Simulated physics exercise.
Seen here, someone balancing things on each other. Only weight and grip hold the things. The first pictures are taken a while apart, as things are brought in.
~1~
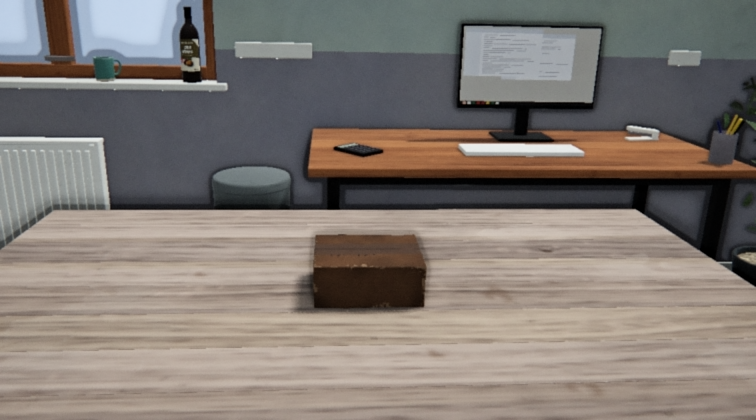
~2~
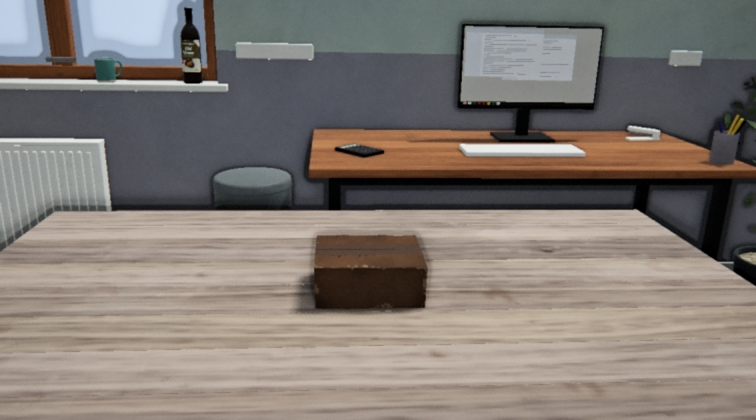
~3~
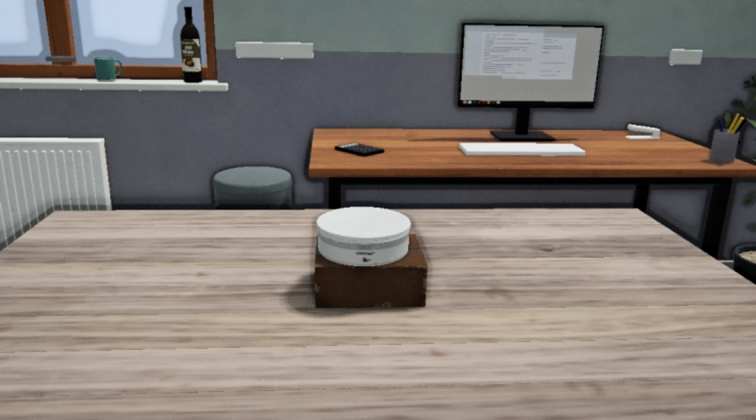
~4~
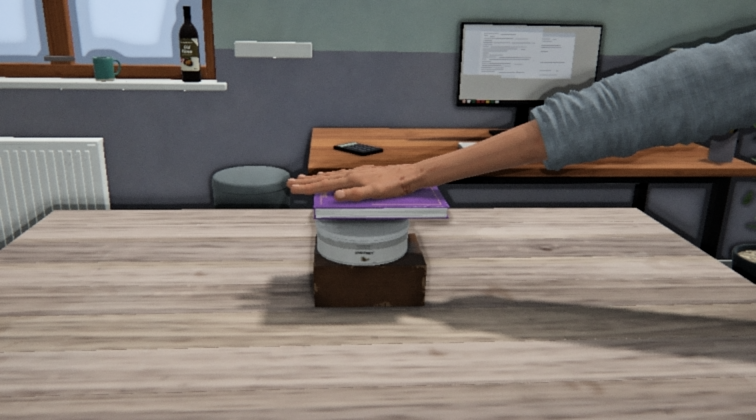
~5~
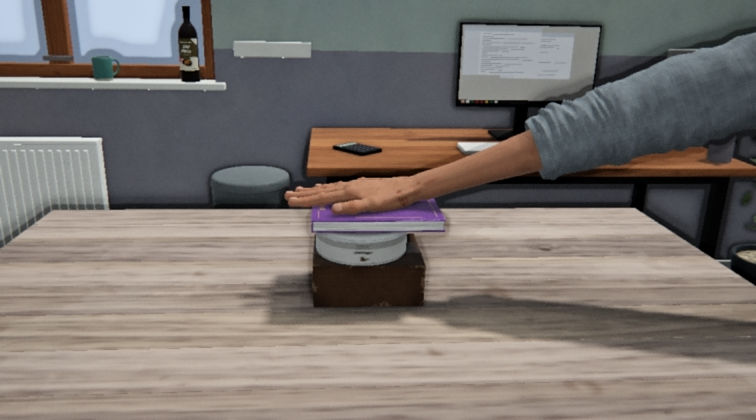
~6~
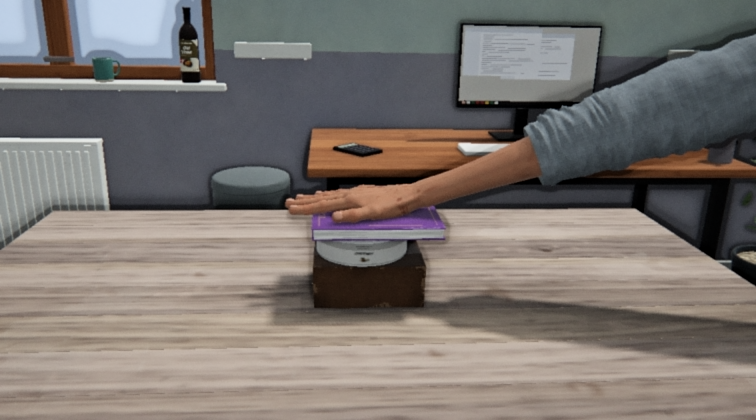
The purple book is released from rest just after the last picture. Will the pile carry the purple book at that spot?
As it turns out, it stays up.
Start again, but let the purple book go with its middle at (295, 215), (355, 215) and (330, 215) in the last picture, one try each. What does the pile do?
In the first case it comes apart; in the second case it keeps its balance; in the third case it stays up.
Then, 0.40 s after the last picture, nothing has stirred.
Then, 1.20 s after the last picture, purple book resting near (375, 216).
At rest, all 3 in place. Seen from the same camera at the end, purple book near (375, 216). The pile holds.
